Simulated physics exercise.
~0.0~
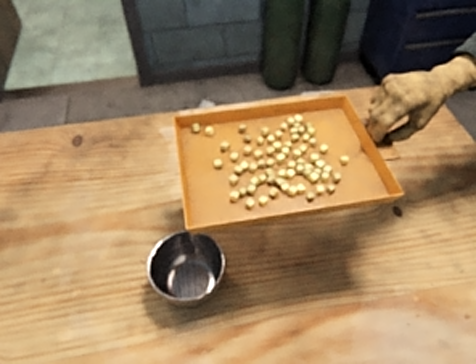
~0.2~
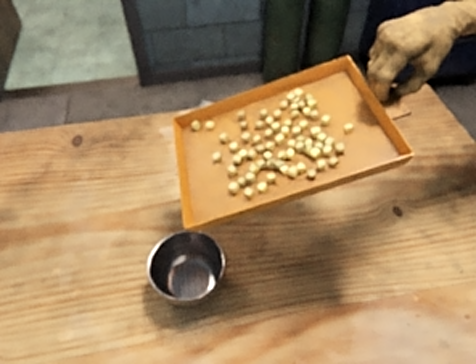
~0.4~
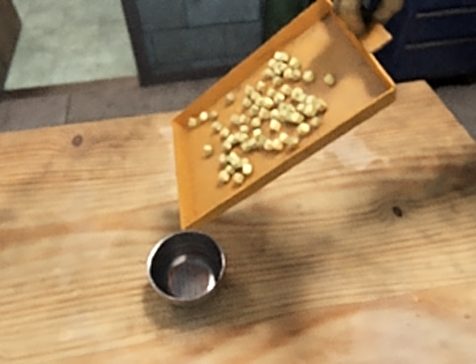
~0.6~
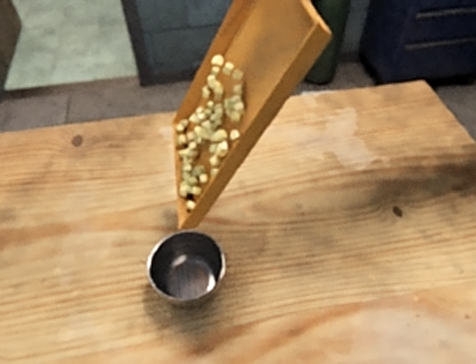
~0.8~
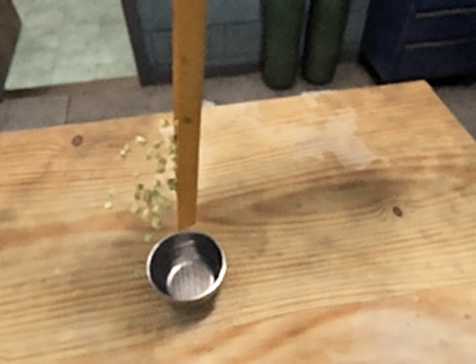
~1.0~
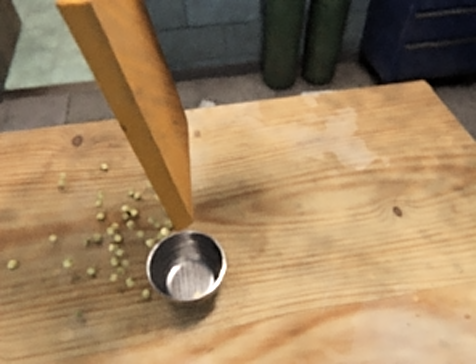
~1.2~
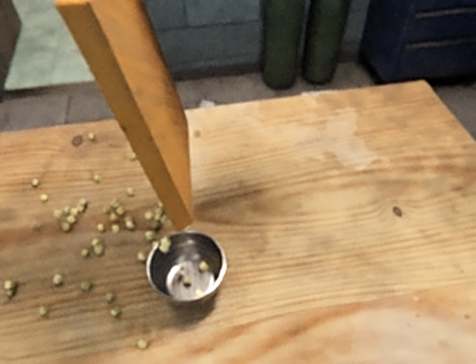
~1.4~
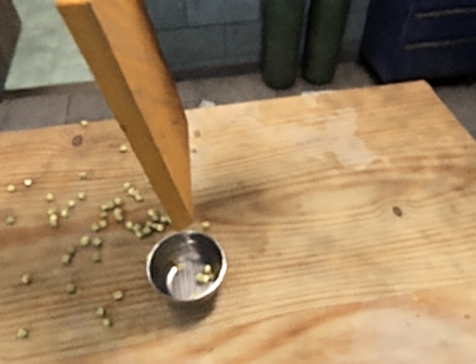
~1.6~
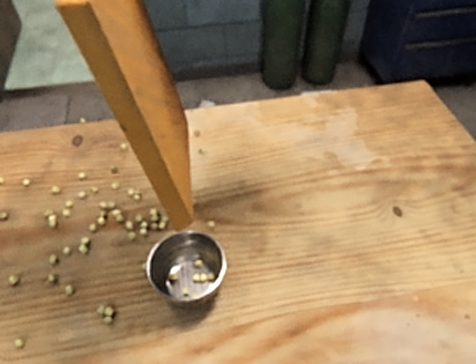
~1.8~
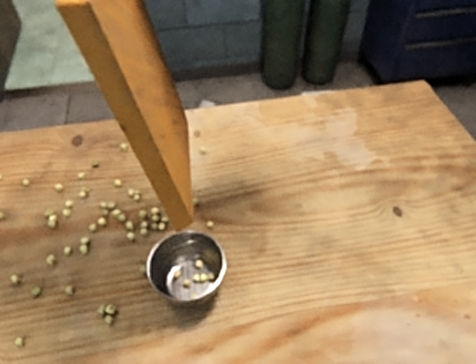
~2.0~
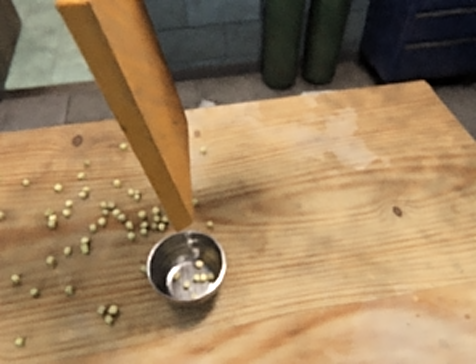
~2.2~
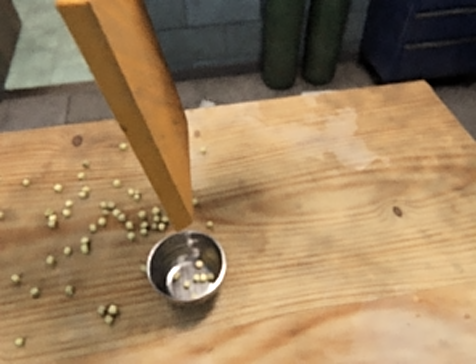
At the start, a gloved hand at the right holds an orange tray of small pale yellow pieces above a wooden table, with an empty metal bowl below. The tray's right side swings upward, and the pieces slide together toward its lower left corner. As the tray turns steeply on edge, the pieces spill off to the left of the bowl. It tips a little further left and stops, while pieces scatter and roll across the wood. Only a few land in the bowl, and most end up lying still on the table to its left.
